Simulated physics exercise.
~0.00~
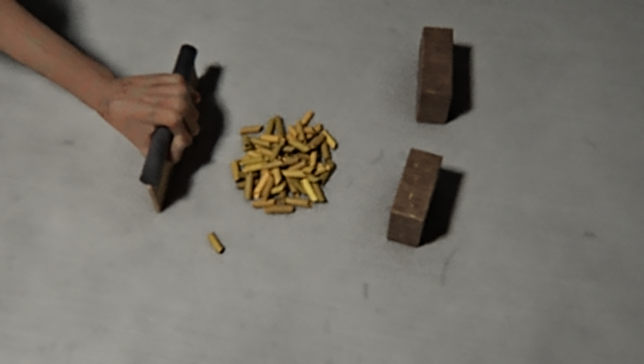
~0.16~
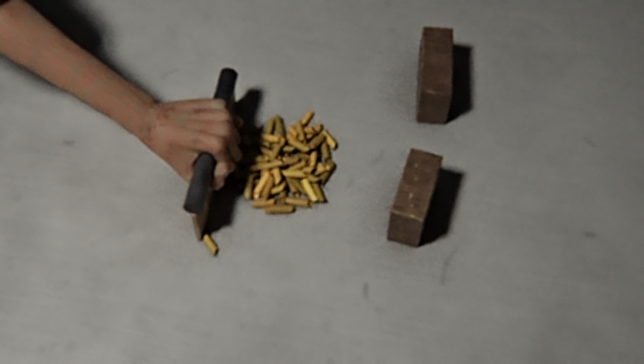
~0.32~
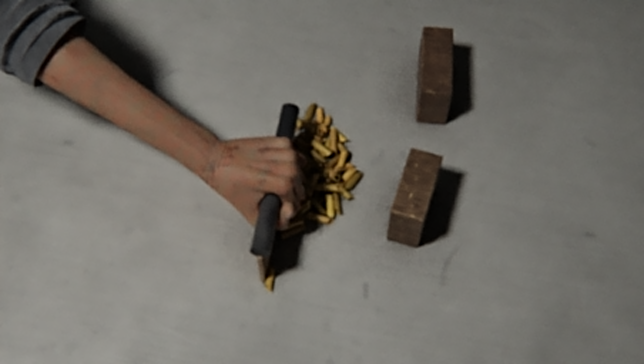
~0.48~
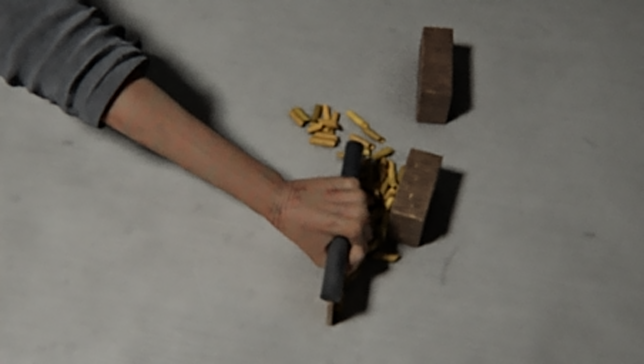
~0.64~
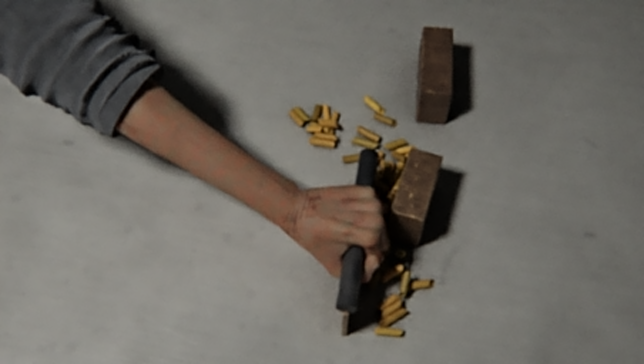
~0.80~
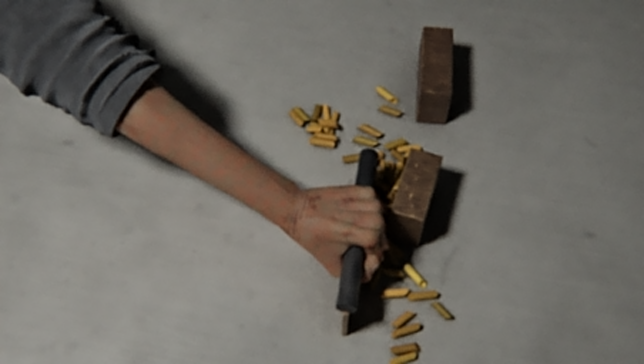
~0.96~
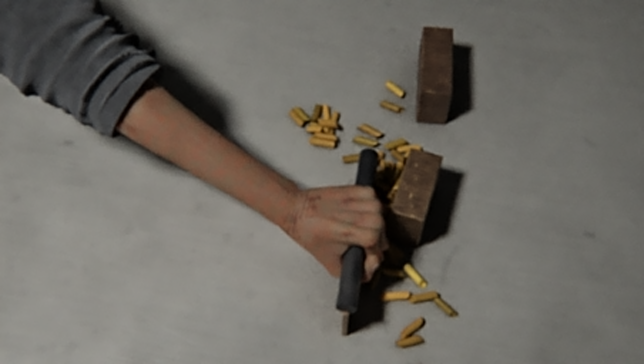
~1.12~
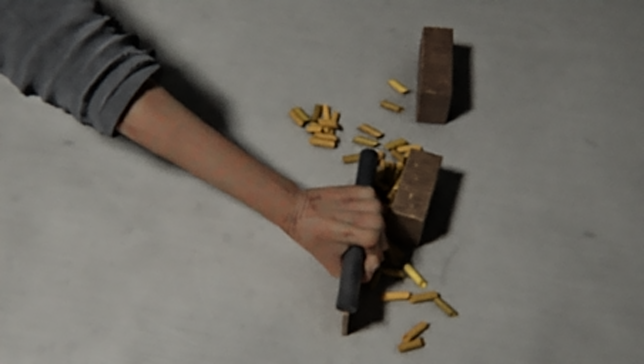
A hand gripping a dark-handled scraper pushed a pile of yellow pasta pieces rightward and slightly down toward two brown blocks, then stopped against the nearer one, leaving most pieces scattered in front of the blocks and some spilled around its near end.
